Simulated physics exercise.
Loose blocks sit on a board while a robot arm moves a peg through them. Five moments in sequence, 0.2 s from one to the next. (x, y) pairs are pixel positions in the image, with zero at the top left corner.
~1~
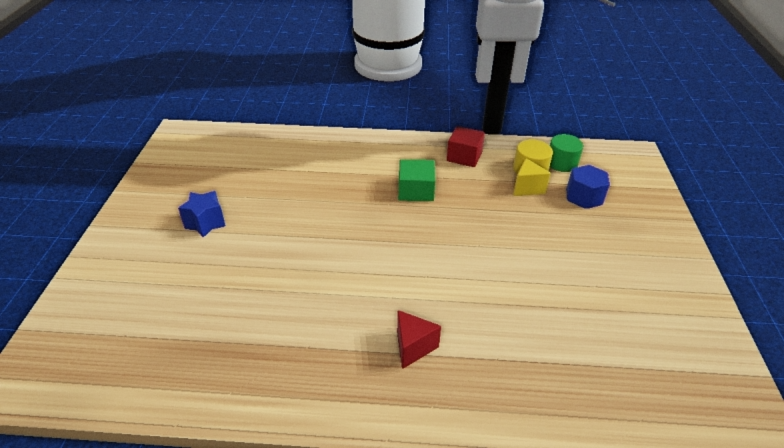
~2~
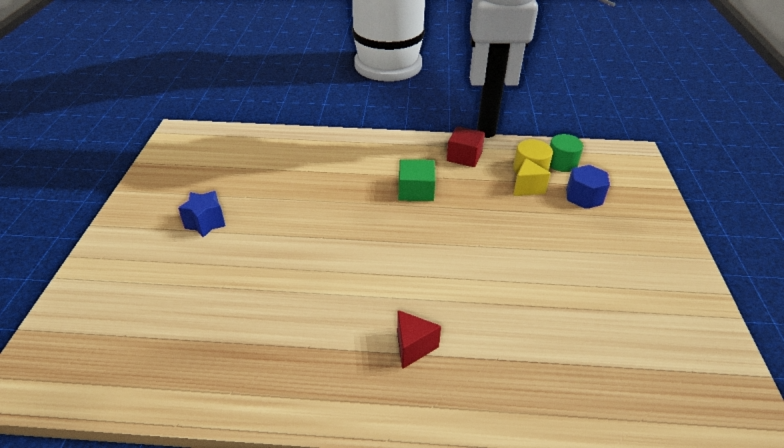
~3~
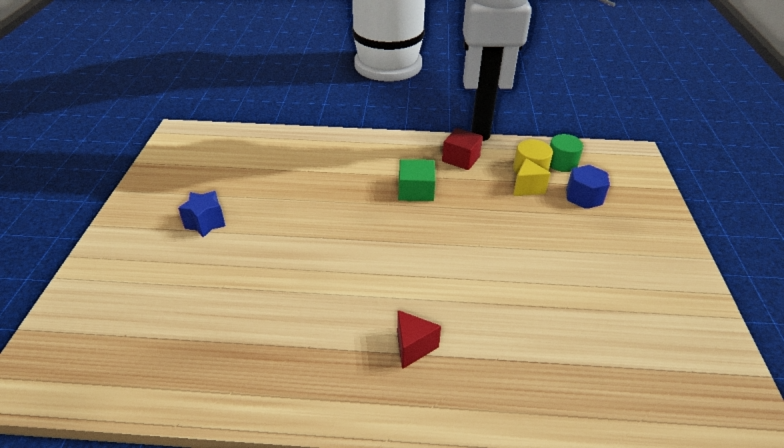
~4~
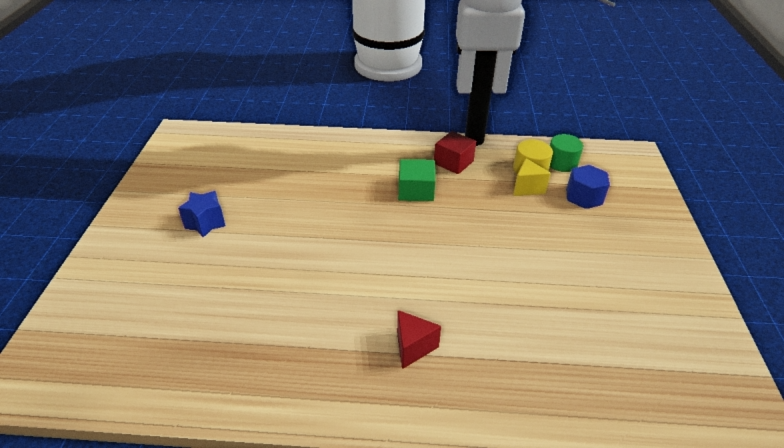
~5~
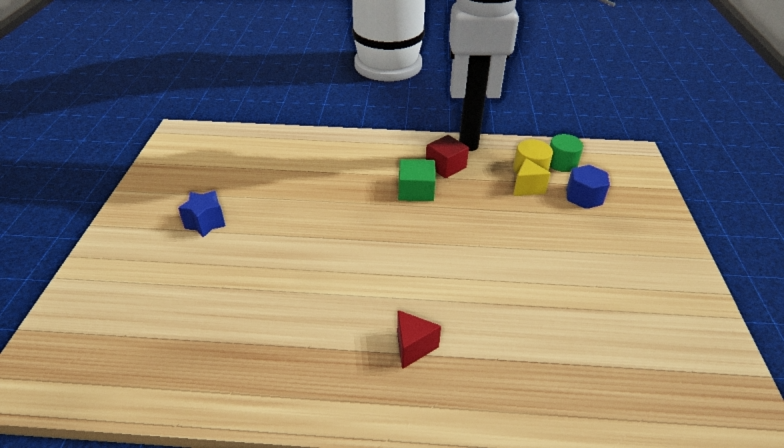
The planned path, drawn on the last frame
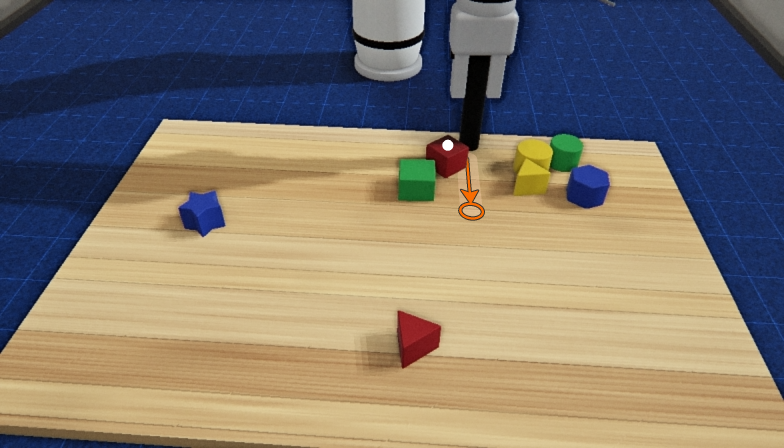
The clip opens on colored blocks scattered over a wooden board, with a robot arm's black peg standing at the far edge beside a red square block. The peg shifts slightly left and nearer, nudging and turning the red block a short way toward the green square block, while the other blocks stay still.
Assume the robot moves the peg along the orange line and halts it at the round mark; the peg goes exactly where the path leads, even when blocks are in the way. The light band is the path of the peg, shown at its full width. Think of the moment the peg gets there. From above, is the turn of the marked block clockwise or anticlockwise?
It ends up turned clockwise.
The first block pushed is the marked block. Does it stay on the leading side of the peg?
Expect to find it next to or behind the peg.
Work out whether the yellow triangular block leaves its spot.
Same place.
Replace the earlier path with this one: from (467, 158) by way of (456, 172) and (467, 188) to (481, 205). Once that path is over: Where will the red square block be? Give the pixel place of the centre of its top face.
Close to (432, 154).
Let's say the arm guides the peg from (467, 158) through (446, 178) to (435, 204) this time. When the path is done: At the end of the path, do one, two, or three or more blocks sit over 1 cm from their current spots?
Looking at the path, I think two of the blocks end up more than 1 cm away.
Drawn move, in a line from (467, 158) to (472, 211); the dot is on the red square block.
What follows on the original path. One third of the way, peg (470, 163); green square block (414, 170); red square block (443, 151), turned 35° clockwise.
Two thirds of the way, peg (471, 180); green square block (413, 170); red square block (443, 151), turned 40° clockwise.
At the end, peg (473, 198); green square block (413, 170); red square block (443, 151), turned 40° clockwise; yellow triangular block still.
